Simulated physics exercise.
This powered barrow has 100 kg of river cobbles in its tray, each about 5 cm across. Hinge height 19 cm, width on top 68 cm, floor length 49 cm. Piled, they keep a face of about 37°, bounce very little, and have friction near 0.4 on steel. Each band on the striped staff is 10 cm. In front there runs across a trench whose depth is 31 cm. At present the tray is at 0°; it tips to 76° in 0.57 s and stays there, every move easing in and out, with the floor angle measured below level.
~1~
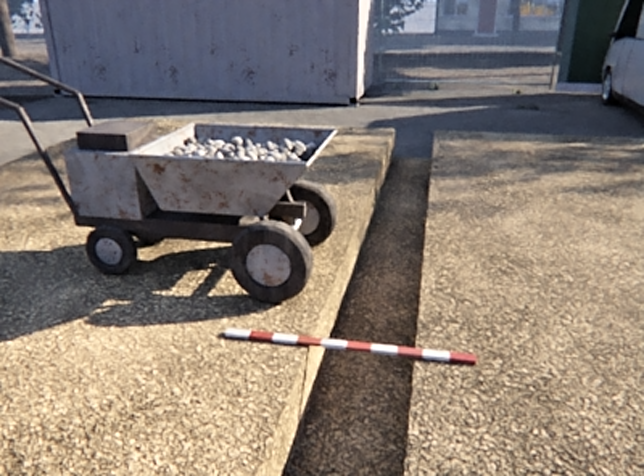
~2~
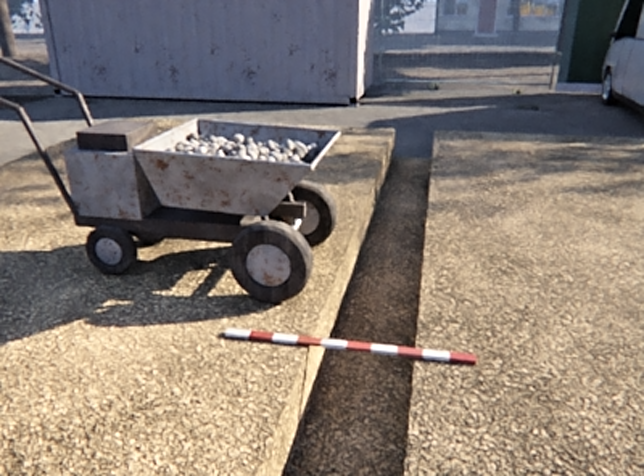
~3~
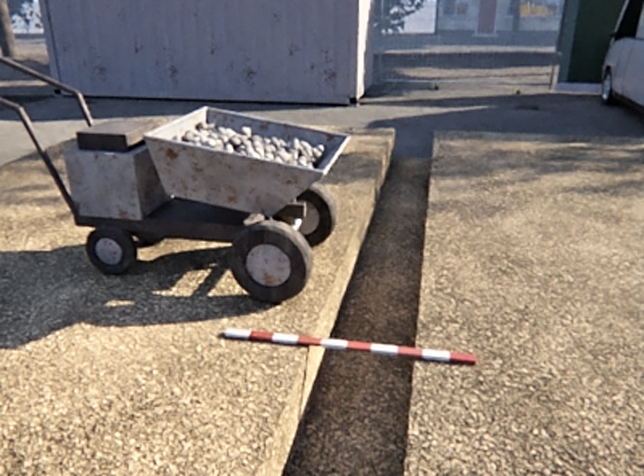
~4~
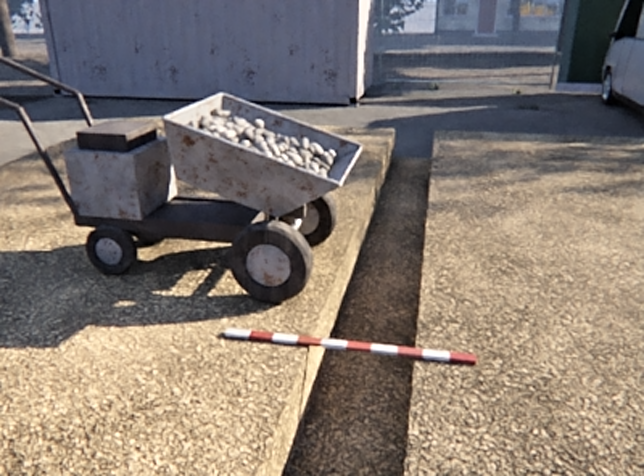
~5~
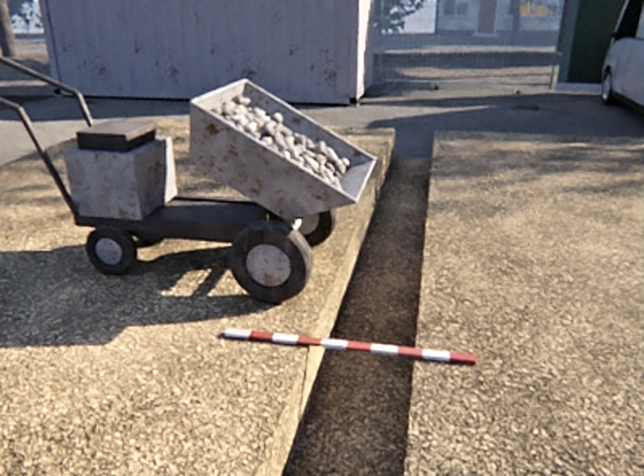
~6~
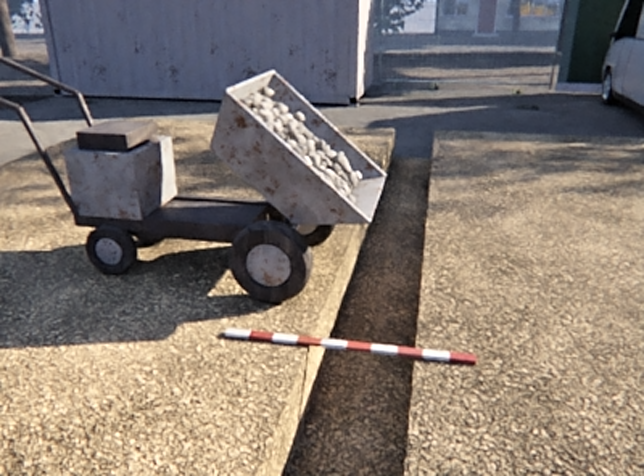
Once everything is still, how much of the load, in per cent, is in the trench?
About 38 per cent.
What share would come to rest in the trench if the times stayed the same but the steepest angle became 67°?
Close to 40 per cent then.
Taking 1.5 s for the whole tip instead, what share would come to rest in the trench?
Close to 60 per cent then.
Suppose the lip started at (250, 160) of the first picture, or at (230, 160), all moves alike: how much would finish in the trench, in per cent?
Roughly 95 percent for the first, and 100 percent for the second.
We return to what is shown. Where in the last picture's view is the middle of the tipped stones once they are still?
(454, 283).
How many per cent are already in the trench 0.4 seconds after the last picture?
About 15 per cent by then.
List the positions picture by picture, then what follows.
In the first picture, lip at (307, 165), floor tilted 0°, highest stones at (252, 149).
In the second picture, lip at (312, 167), floor tilted 2°, highest stones at (226, 145).
In the third picture, lip at (324, 174), floor tilted 9°, highest stones at (207, 134).
In the fourth picture, the tray is at 18°, its lip at (340, 185); the top of the load is at (221, 121).
In the fifth picture, lip at (356, 202), floor tilted 29°, highest stones at (238, 108).
In the sixth picture, lip at (370, 223), floor tilted 41°, highest stones at (263, 100).
Then, 0.1 s after the last picture the floor is at 65°, 100 % in the tray; the foremost stones are at (376, 227).
Then, 0.4 s after the last picture the floor is at 76°, 64 % in the tray, 14 % in the trench, 22 % past the trench; the foremost stones are at (463, 295).
Then, 0.7 s after the last picture the floor is at 76°, 3 % in the tray, 34 % in the trench, 63 % past the trench; the foremost stones are past the picture's edge.
Then, 2.7 s after the last picture the floor is at 76°, 0 % in the tray, 38 % in the trench, 62 % past the trench; the foremost stones are past the picture's edge.
